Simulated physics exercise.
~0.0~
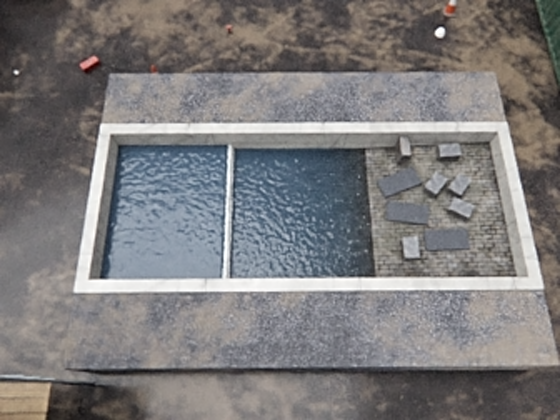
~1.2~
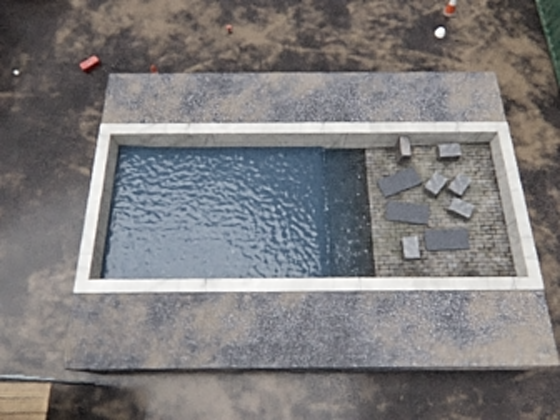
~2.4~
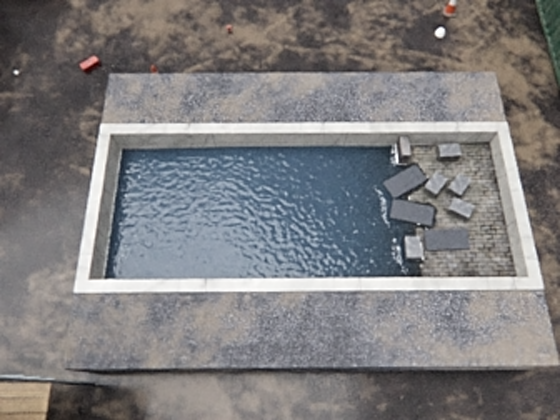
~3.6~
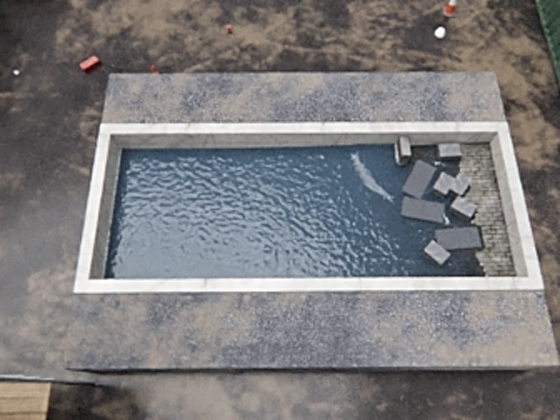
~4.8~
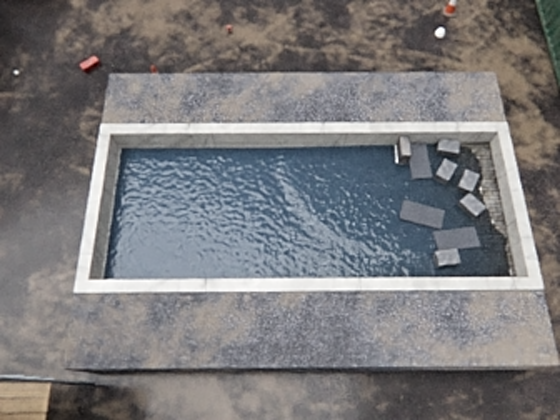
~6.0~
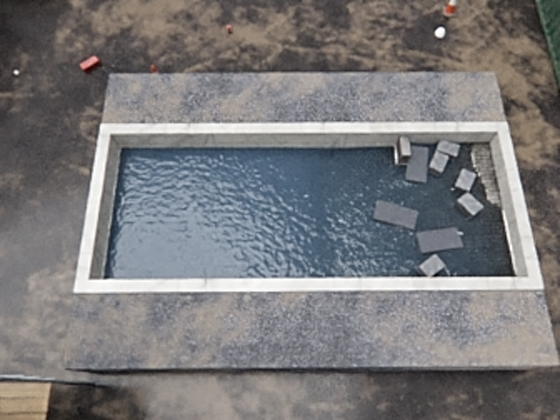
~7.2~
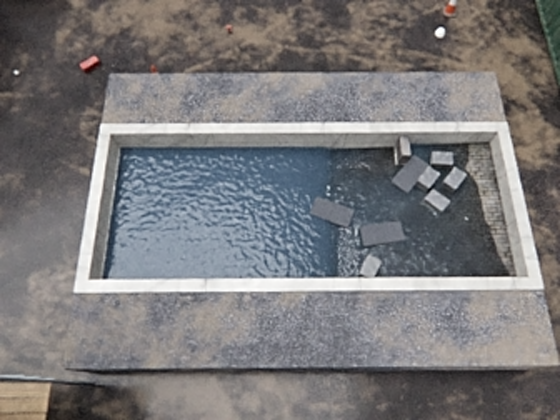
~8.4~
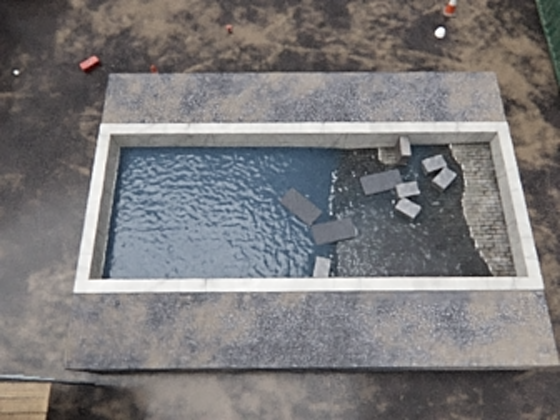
A pale-rimmed rectangular basin, seen from high above, holds dark blue water on the left behind a thin white divider, while grey slabs and blocks lie scattered on the dry paved floor at right. Dark, sandy ground surrounds it, with a small red object at upper left. The divider disappears and the water spreads right, reaching the blocks. It shifts several of them rightward as a pale ripple crosses the surface. Then the water draws back, carrying the large slabs well to the left and smaller blocks less far. Finally the paving at far right lies exposed again, with the pieces spread out across the middle and right.
